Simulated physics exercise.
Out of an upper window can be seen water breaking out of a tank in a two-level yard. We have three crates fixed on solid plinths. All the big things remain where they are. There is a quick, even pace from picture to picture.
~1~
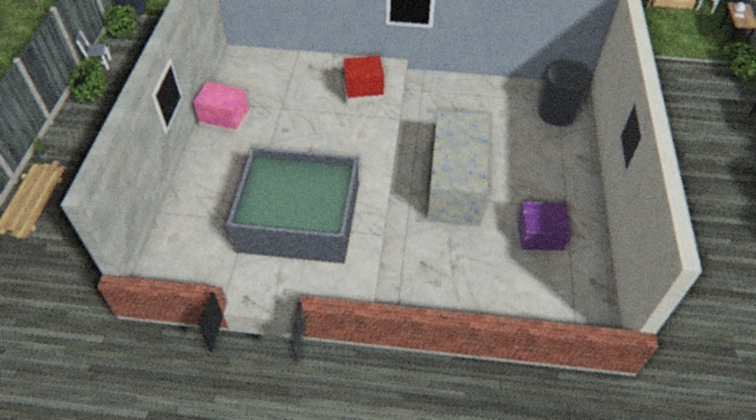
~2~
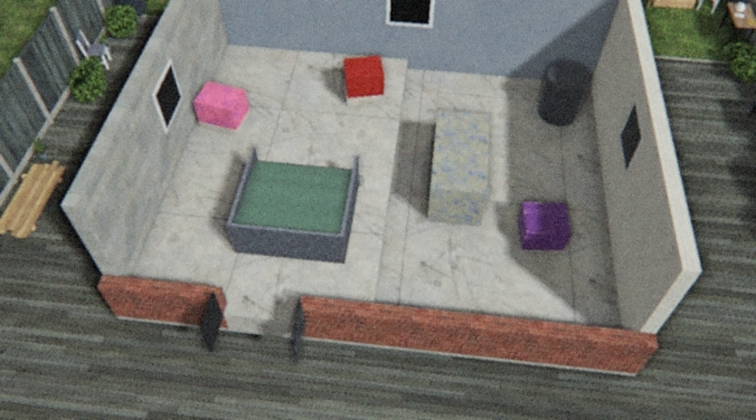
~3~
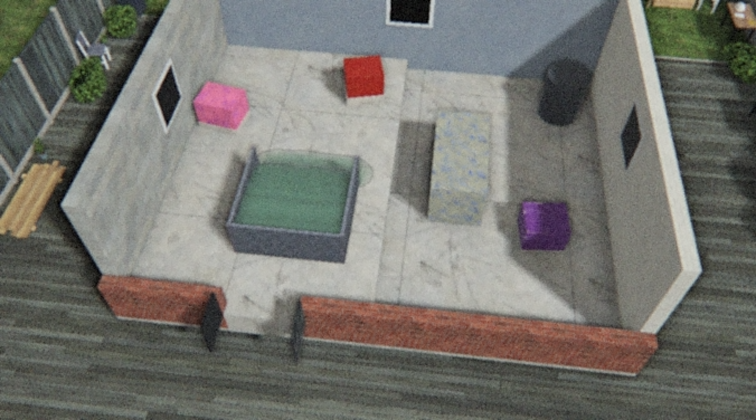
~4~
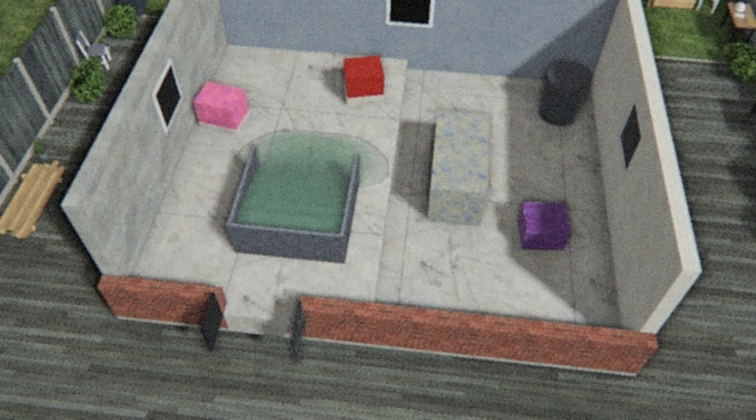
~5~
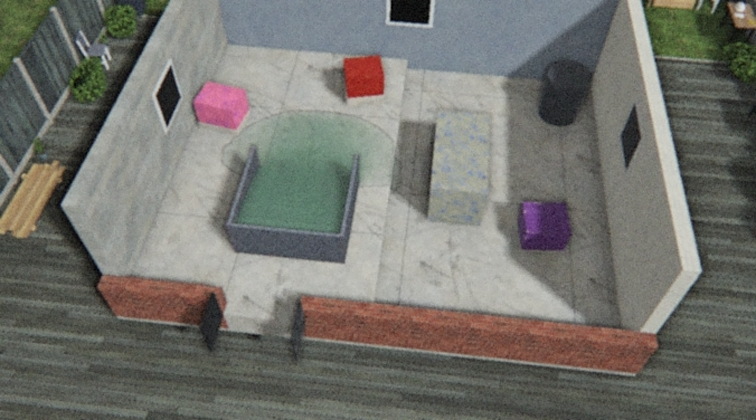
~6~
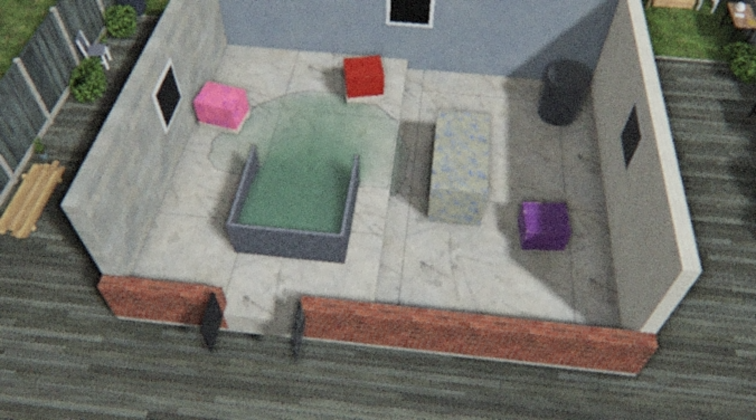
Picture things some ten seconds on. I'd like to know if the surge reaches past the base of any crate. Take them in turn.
My prediction: The pink crate will have water on it. The purple crate will have water on it. The red crate will have water on it.
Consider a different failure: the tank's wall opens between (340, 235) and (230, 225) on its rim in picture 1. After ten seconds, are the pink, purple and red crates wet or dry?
Here's how it goes: The pink crate is left untouched, the purple crate is swamped, and the red crate is left untouched.
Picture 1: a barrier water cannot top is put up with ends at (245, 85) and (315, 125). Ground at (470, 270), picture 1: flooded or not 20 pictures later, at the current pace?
My call: Spared.
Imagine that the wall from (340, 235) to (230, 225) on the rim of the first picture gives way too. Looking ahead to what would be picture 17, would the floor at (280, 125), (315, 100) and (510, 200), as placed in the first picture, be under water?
First: Spared by the leak. Second: Spared by the leak. Third: Spared by the leak.
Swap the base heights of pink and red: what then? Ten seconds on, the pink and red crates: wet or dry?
Result: Pink crate gets splashed; red crate gets splashed.
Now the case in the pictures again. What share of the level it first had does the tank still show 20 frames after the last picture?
About 14 %.
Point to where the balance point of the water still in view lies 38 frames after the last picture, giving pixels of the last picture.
About (378, 122) in the last view.
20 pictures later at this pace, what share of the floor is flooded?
My guess is around 50 in a hundred.
A moment on, water covers 30 % of the floor; the pink crate water round its plinth, the purple crate not reached, the red crate water round its plinth.
Next, water covers 40 % of the floor; the pink crate water round its plinth, the purple crate not reached, the red crate water round its plinth.
Then, water covers 50 % of the floor; the pink crate water round its plinth, the purple crate not reached, the red crate water round its plinth.
Later, water covers 70 % of the floor; the pink crate water round its plinth, the purple crate water round its plinth, the red crate water round its plinth.
In the end, water covers 90 % of the floor; the pink crate was topped, the purple crate was topped, the red crate was topped.
